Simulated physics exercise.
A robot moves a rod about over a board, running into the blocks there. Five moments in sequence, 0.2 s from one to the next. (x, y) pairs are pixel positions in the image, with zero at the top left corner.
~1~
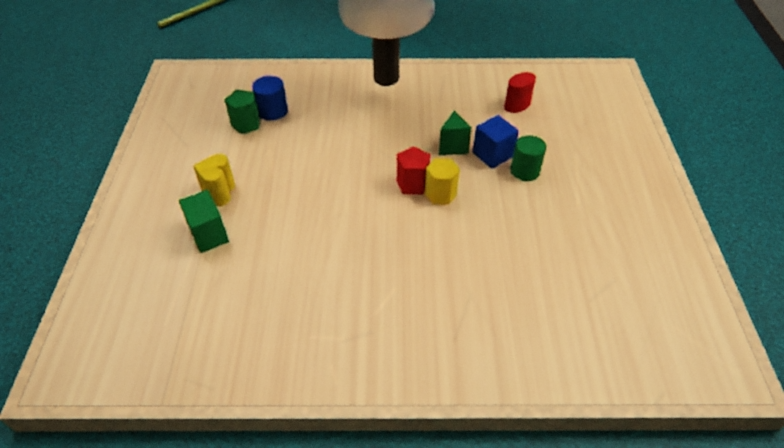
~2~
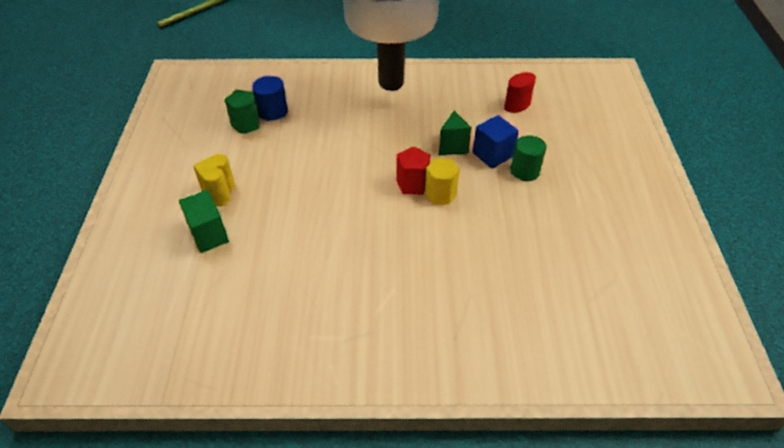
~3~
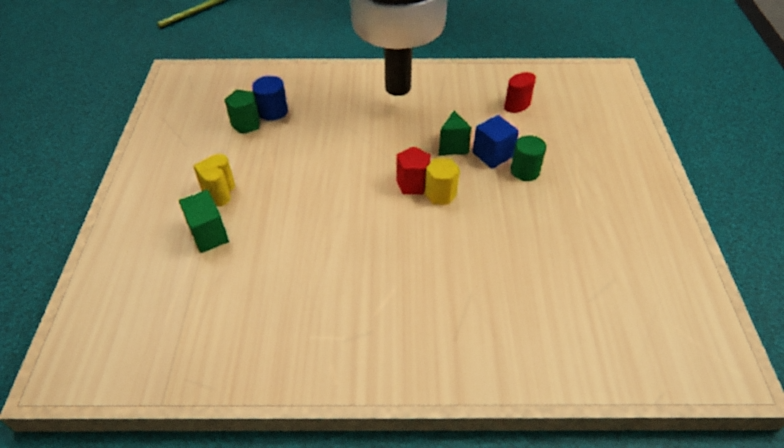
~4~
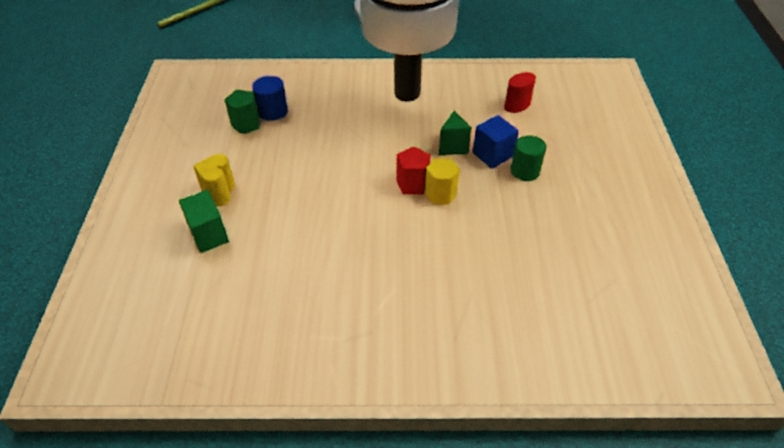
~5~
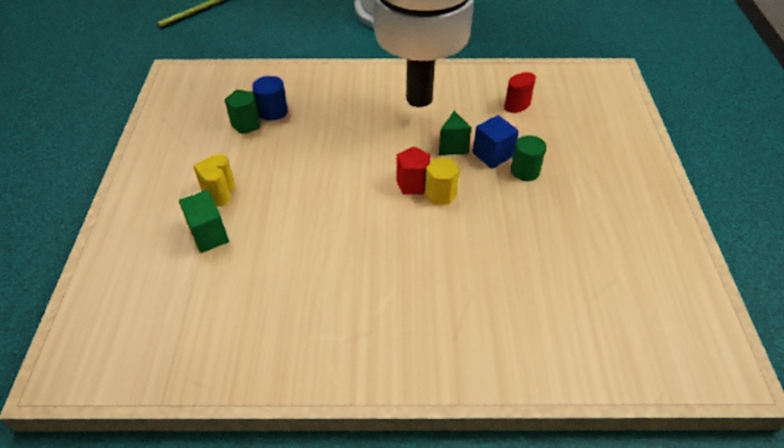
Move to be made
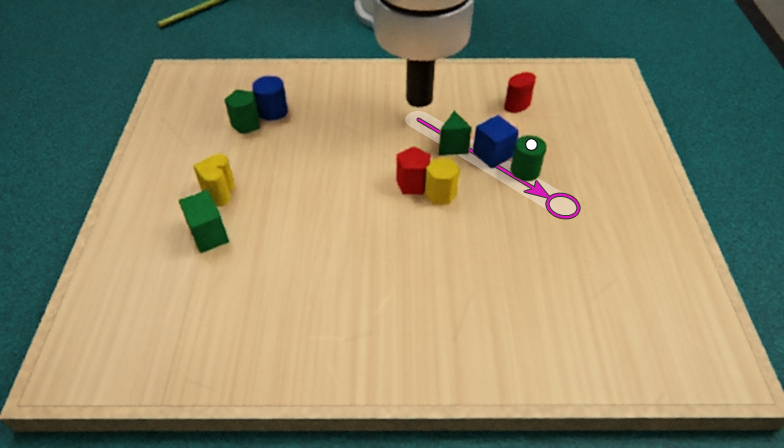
To begin with, a dark rod hangs from a pale robot arm near the far edge of a wooden board scattered with red, yellow, green and blue blocks. The rod then shifts slightly right and toward the viewer, nearing the green triangular block, while all the blocks stay still.
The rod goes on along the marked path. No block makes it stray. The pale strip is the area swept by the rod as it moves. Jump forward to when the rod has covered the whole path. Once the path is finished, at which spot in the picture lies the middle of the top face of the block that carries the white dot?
I think it will end close to (626, 160).
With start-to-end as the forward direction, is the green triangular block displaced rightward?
It seems so.
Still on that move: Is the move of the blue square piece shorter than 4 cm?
My answer is no.
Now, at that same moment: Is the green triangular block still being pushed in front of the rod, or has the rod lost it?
Final position: To the side or behind.
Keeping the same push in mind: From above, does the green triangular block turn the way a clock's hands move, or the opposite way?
From above, it turns clockwise.
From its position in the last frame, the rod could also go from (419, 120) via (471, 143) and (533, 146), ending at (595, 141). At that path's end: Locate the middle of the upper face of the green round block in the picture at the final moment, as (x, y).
Close to (559, 162).
Path on the board, in a line from (419, 120) to (563, 206); the dot is on the green round block.
The first path, step by step. One third of the way, rod (466, 127); green triangular block (470, 137), turned 35° clockwise; blue square piece (502, 130), turned 15° anticlockwise.
Two thirds of the way, rod (516, 156); green triangular block (489, 152); blue square piece (549, 151), turned 55° anticlockwise; green round block (584, 157).
At the end, rod (569, 187); yellow hexagonal block in place; green triangular block (488, 152), turned 130° clockwise; blue square piece (605, 174), turned 90° anticlockwise; green round block (626, 160).
